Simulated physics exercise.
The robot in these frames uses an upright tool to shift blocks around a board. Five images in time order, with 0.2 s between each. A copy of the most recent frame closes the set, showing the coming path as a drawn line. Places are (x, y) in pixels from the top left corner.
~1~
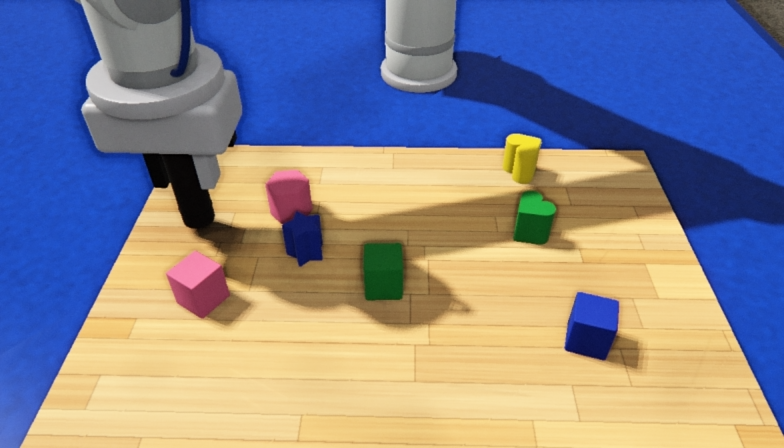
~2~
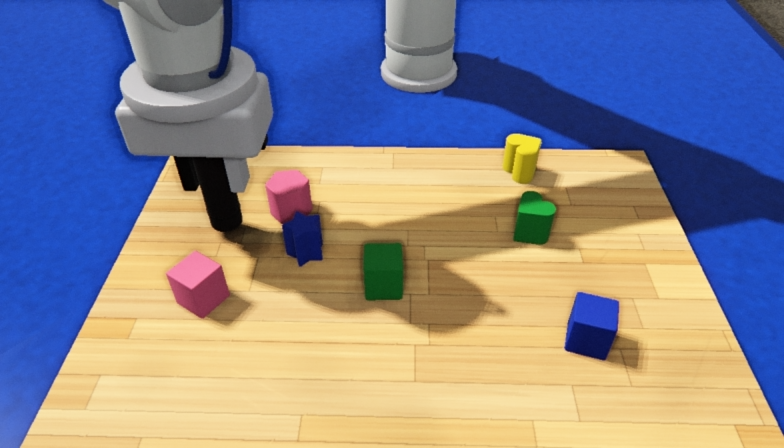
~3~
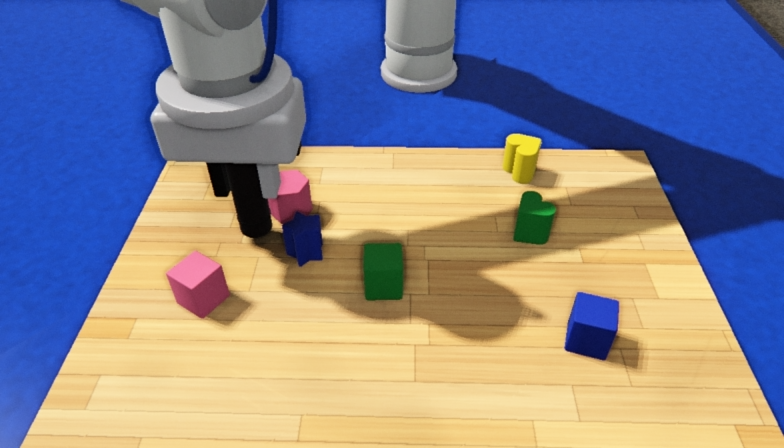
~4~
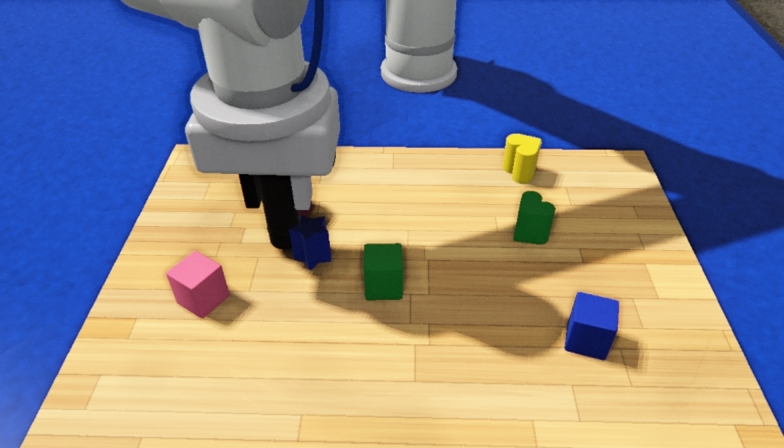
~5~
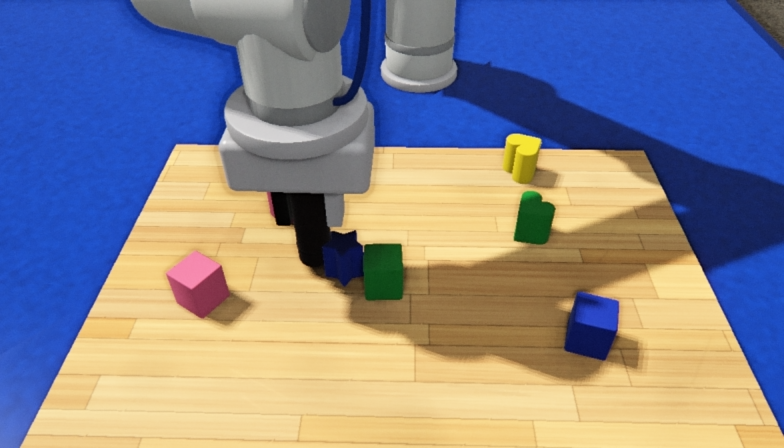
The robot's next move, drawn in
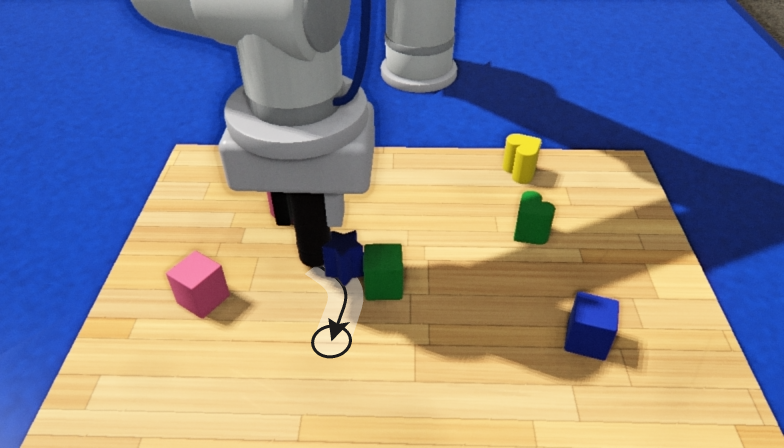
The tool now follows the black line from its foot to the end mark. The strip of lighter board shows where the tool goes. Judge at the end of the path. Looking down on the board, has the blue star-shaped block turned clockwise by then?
No
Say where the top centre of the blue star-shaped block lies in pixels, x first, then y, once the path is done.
Final place: (374, 254).
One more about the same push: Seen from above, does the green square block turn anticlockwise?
I'd say no.
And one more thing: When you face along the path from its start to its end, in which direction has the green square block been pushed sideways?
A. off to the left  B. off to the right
Option A.
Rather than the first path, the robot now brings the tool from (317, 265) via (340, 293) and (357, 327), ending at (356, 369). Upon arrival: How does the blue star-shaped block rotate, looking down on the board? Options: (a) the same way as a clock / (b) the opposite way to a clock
That would be b.
Drawn move, from (317, 265) via (341, 283) and (343, 310), ending at (332, 341).
The first path, step by step. One third of the way, tool (341, 275); blue star-shaped block (371, 249), turned 25° anticlockwise; green square block (405, 261), turned 30° clockwise.
Two thirds of the way, tool (342, 303); blue star-shaped block (374, 254), turned 40° anticlockwise; green square block (412, 262), turned 20° clockwise.
At the end, tool (331, 333); pink six-sided block still; blue star-shaped block (374, 254), turned 40° anticlockwise; green square block (412, 262), turned 20° clockwise.
